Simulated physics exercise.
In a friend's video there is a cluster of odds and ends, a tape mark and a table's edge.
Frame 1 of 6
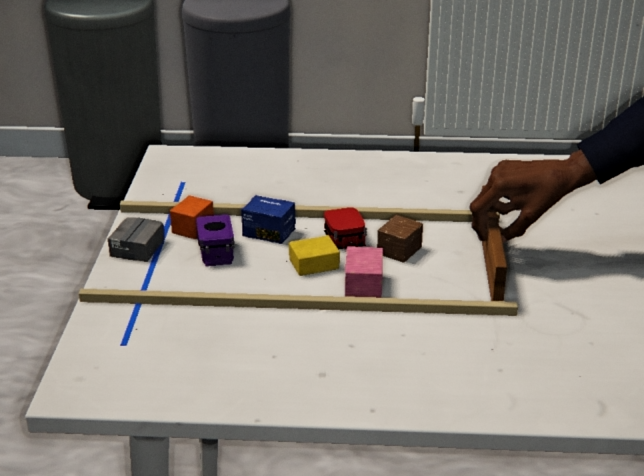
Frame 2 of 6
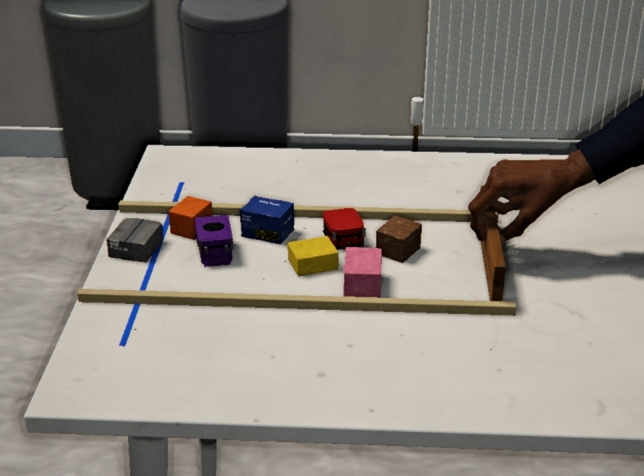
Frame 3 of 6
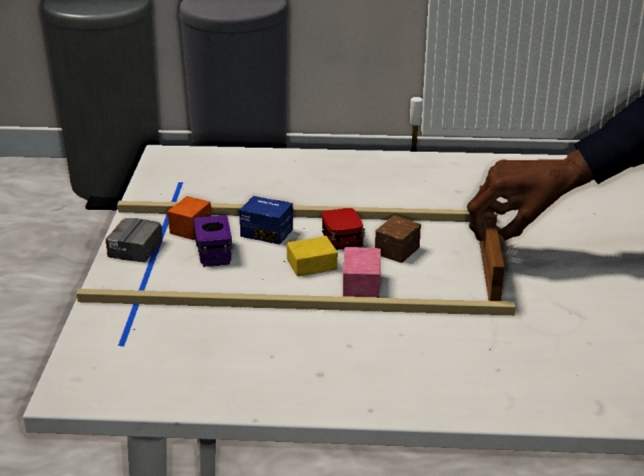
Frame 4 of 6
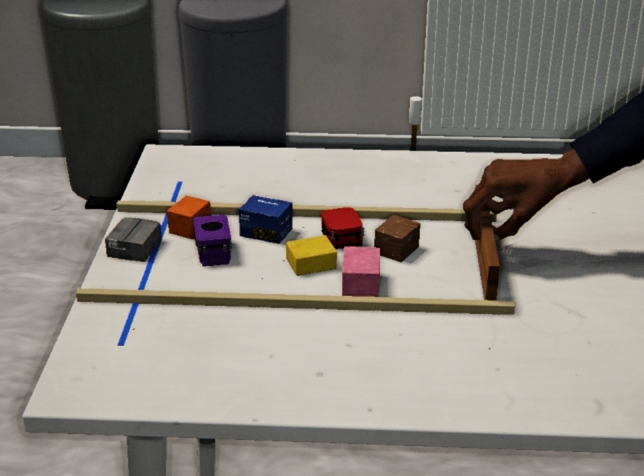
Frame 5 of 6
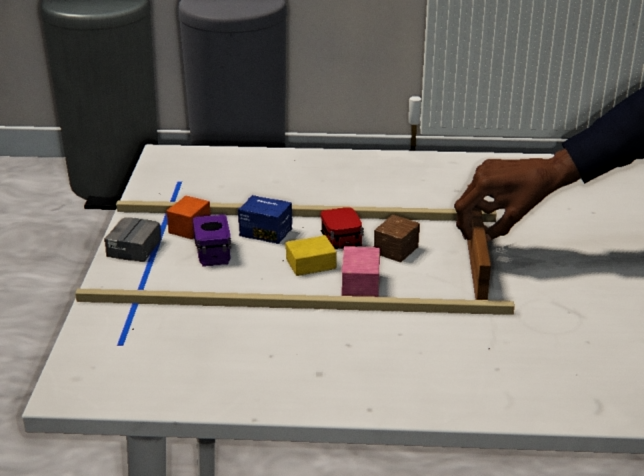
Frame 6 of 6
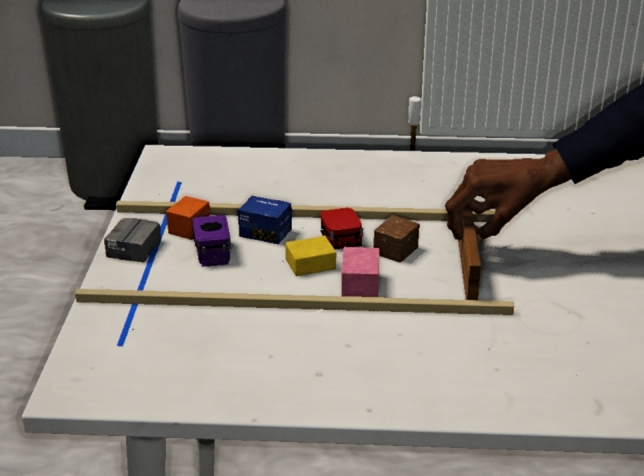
A hand held a brown board upright at the right end of two wooden rails, then slid it slightly left toward the colourful blocks and boxes, which stayed still near the blue tape.
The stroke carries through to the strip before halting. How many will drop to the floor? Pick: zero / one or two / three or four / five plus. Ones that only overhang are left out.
That comes to three or four.
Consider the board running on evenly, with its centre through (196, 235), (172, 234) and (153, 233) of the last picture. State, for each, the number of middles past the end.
2; 2; 4.
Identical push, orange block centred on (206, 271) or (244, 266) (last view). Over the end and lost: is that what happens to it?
The orange block stays put at the first spot and stays put at the second.
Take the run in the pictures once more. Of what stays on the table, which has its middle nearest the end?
The yellow block winds up nearest.
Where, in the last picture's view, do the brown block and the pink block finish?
(140, 235) and (124, 270).
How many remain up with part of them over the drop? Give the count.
Count of overhanging things: 1.
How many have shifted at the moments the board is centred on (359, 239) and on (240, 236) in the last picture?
I count 4 first and 8 after.
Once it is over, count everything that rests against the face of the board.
So the total is 3.
Early on, none off yet; grey box at rest near (133, 239); orange block at rest near (189, 217); purple case at rest near (212, 240).
A while later, none off yet; grey box at rest near (132, 240); orange block travelled about its own width near (155, 217); purple case travelled about its own width near (180, 237).
Finally, the number that fall off is three or four; lost, blue box, purple case, orange block and grey box.
